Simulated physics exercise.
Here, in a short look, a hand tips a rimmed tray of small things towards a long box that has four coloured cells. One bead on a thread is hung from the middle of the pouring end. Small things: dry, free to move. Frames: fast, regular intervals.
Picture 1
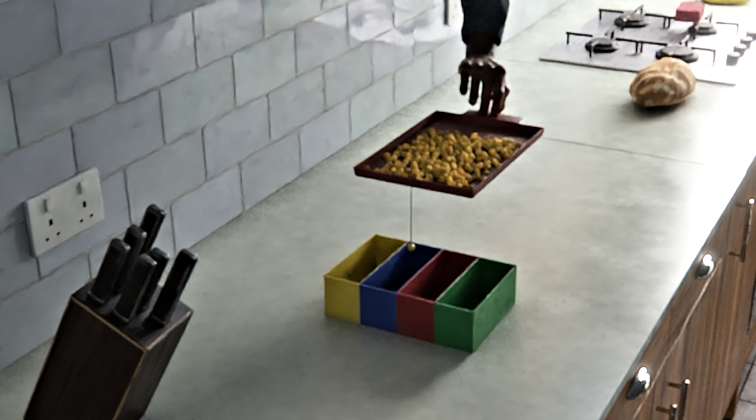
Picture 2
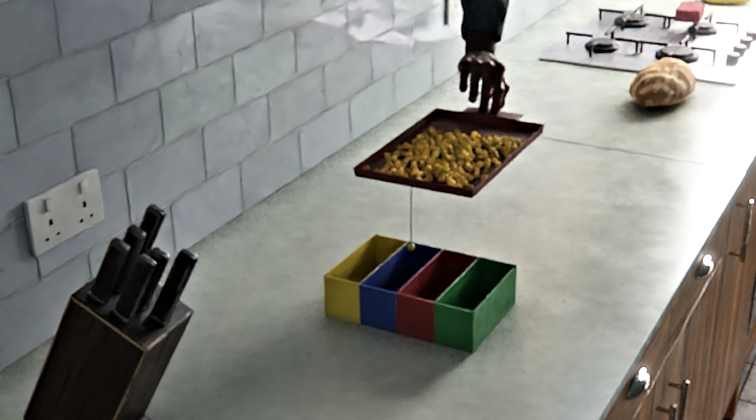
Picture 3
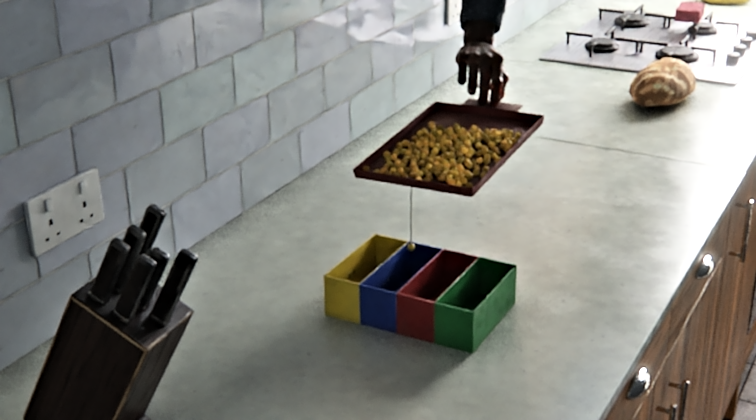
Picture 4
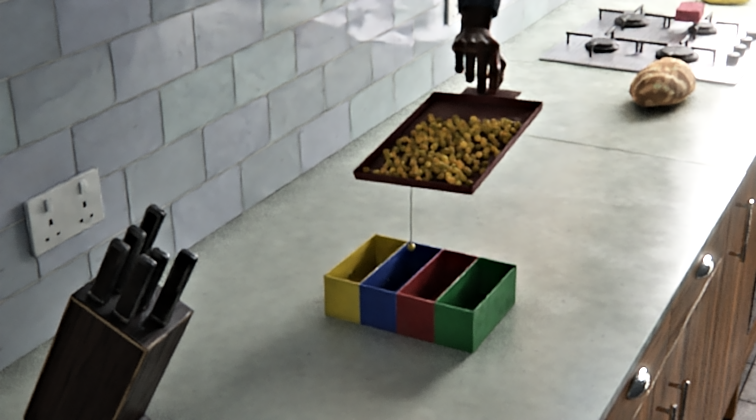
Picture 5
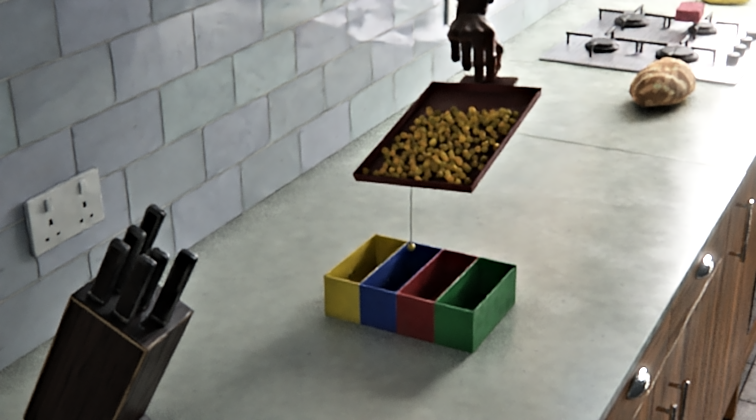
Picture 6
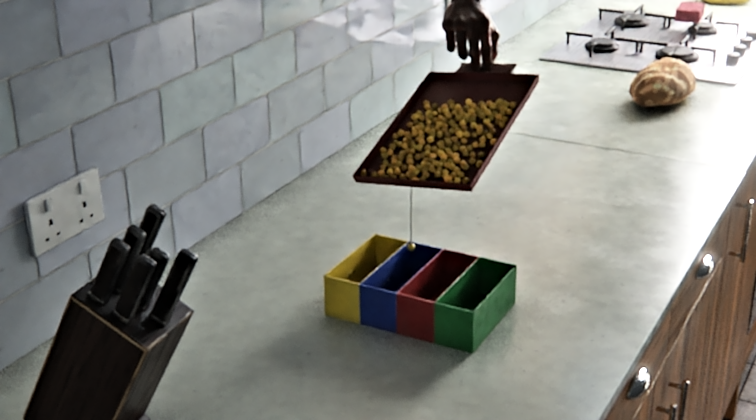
On a pale kitchen counter beside a tiled wall, seen from above at an angle by a still camera, a knife block stands at left and bread sits near a hob. A dark hand holds a dark red tray of yellowish puffed balls above a box with yellow, blue, red and green cells, a bead hanging between. The hand steadily raises the tray's far end, its near left corner dipping lowest, and a few balls shift.
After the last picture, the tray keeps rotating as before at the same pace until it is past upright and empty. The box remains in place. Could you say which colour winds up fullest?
The yellow cell winds up fullest.
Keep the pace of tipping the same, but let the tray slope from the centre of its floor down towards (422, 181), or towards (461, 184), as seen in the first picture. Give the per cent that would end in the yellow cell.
Lab note: Case 1 near 30 %, case 2 near 0 %.
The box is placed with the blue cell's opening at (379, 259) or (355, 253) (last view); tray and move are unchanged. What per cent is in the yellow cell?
Respectively 40 % and 10 %.
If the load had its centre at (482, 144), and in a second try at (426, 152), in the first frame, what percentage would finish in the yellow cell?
The first gives 40 %, the second 50 %.
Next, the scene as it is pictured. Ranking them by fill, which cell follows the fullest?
Second place goes to the blue cell.
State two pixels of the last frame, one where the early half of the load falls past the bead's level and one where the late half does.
I'd place the first part at (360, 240) and the rest at (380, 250).
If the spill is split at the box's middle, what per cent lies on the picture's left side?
Near 100 in a hundred.
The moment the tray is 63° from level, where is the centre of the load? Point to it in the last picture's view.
In the last view, the load is centred close to (401, 145).
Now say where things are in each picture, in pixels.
In the first picture, corners of the pouring end at (355, 167) and (472, 189), level; middle of the load at (452, 159), puffed corn balls; bead on its thread at (411, 247); yellow cell at (342, 296); blue cell at (378, 305); red cell at (416, 314); green cell at (454, 324).
In the second picture, corners of the pouring end at (355, 168) and (472, 189), level; middle of the load at (452, 158).
In the third picture, corners of the pouring end at (355, 169) and (472, 188), tipped barely, lowest at the left corner; middle of the load at (452, 154).
In the fourth picture, corners of the pouring end at (355, 171) and (471, 186), tipped a little, lowest at the left corner; middle of the load at (451, 149).
In the fifth picture, corners of the pouring end at (354, 173) and (470, 185), tipped a little, lowest at the left corner; middle of the load at (450, 144).
In the sixth picture, corners of the pouring end at (354, 175) and (469, 184), tipped clearly, lowest at the left corner; middle of the load at (447, 140), a stray few on the move; yellow cell at (342, 296); blue cell at (378, 305); red cell at (416, 314); green cell at (454, 324).
Soon after the last picture, tray tipped steeply; nearly all on the tray; a stray few falling or outside the box.
A little later, tray tipped past a quarter turn; nearly all on the tray; a stray few in the yellow cell; a stray few falling or outside the box.
Later still, tray tipped past a quarter turn; about half in the yellow cell; about a quarter in the blue cell; a stray few in the red cell; about a quarter falling or outside the box.
At rest, tray tipped past a quarter turn; about half in the yellow cell; about a quarter in the blue cell; a stray few in the red cell; none in the green cell; about a quarter outside the box.
